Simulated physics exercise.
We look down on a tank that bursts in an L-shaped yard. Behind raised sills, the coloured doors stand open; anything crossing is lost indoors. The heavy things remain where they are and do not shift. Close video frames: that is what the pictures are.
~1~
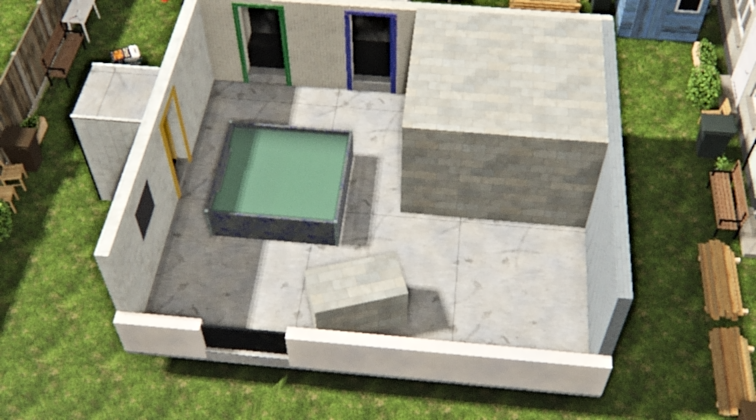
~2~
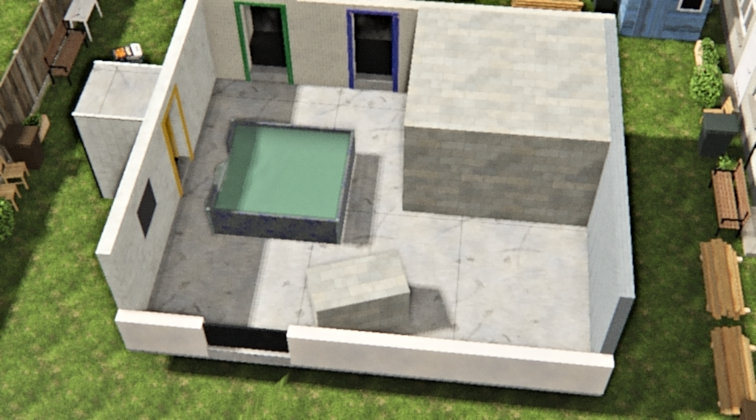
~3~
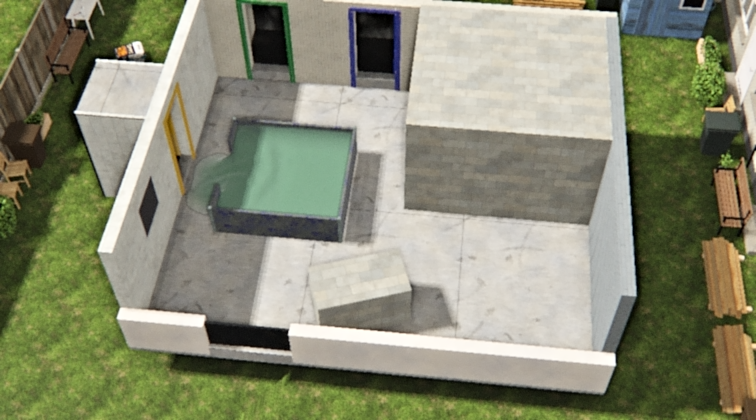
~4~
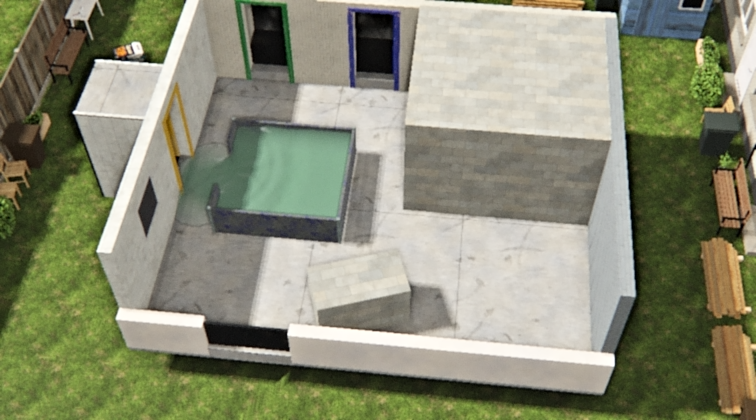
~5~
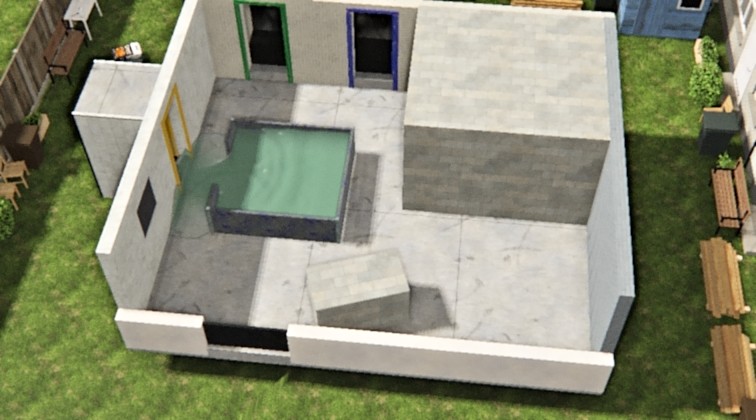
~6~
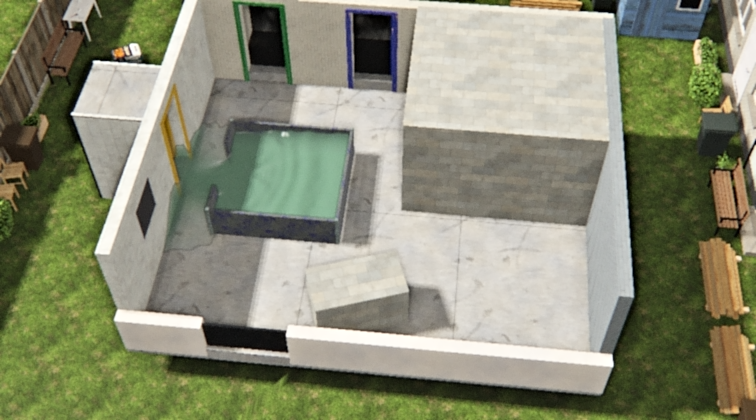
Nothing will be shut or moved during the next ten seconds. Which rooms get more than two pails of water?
Outcome: The green door will not top two buckets. The blue door will not top two buckets. The yellow door will top two buckets.
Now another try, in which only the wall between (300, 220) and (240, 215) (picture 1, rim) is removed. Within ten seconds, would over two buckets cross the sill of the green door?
Well, it turns out the green door comes up short.
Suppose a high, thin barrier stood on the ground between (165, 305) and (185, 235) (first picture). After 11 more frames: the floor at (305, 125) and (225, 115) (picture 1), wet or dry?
Result by location - first parched, second soaked.
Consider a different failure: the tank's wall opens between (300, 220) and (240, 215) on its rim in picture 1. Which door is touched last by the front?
Answer: The one in blue.
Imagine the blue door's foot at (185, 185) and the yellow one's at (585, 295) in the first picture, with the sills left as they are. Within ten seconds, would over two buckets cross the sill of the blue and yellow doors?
Result: Blue door yes, yellow door no.
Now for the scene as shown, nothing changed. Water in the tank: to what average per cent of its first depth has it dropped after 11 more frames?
About 64 per cent.
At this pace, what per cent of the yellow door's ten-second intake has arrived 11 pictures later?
Around 55 in a hundred.
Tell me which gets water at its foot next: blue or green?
Going by the pictures, it would be the door marked green.
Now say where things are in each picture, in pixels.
The first frame shows the open tank at (281, 173) is whole and still.
In the second frame, the front is at a hidden place, out from the gap at (226, 180).
In the third frame, water pours out at (228, 179) and has run to (191, 205).
In the fourth frame, water pours out at (227, 180) and has run to (176, 216).
In the fifth frame, the front is at (170, 232), out from the gap at (226, 180).
In the sixth frame, water pours out at (225, 180) and has run to (202, 124).
A moment on, water covers 15 % of the floor; the green door not reached, the blue door not reached, the yellow door far over two buckets in.
Next, water covers 30 % of the floor; the green door wet at the sill, nothing in, the blue door not reached, the yellow door far over two buckets in.
Then, water covers 40 % of the floor; the green door wet at the sill, nothing in, the blue door wet at the sill, nothing in, the yellow door far over two buckets in.
Later, water covers 65 % of the floor; the green door wet at the sill, nothing in, the blue door wet at the sill, nothing in, the yellow door far over two buckets in.
In the end, water covers 90 % of the floor; the green door wet at the sill, nothing in, the blue door wet at the sill, nothing in, the yellow door far over two buckets in.
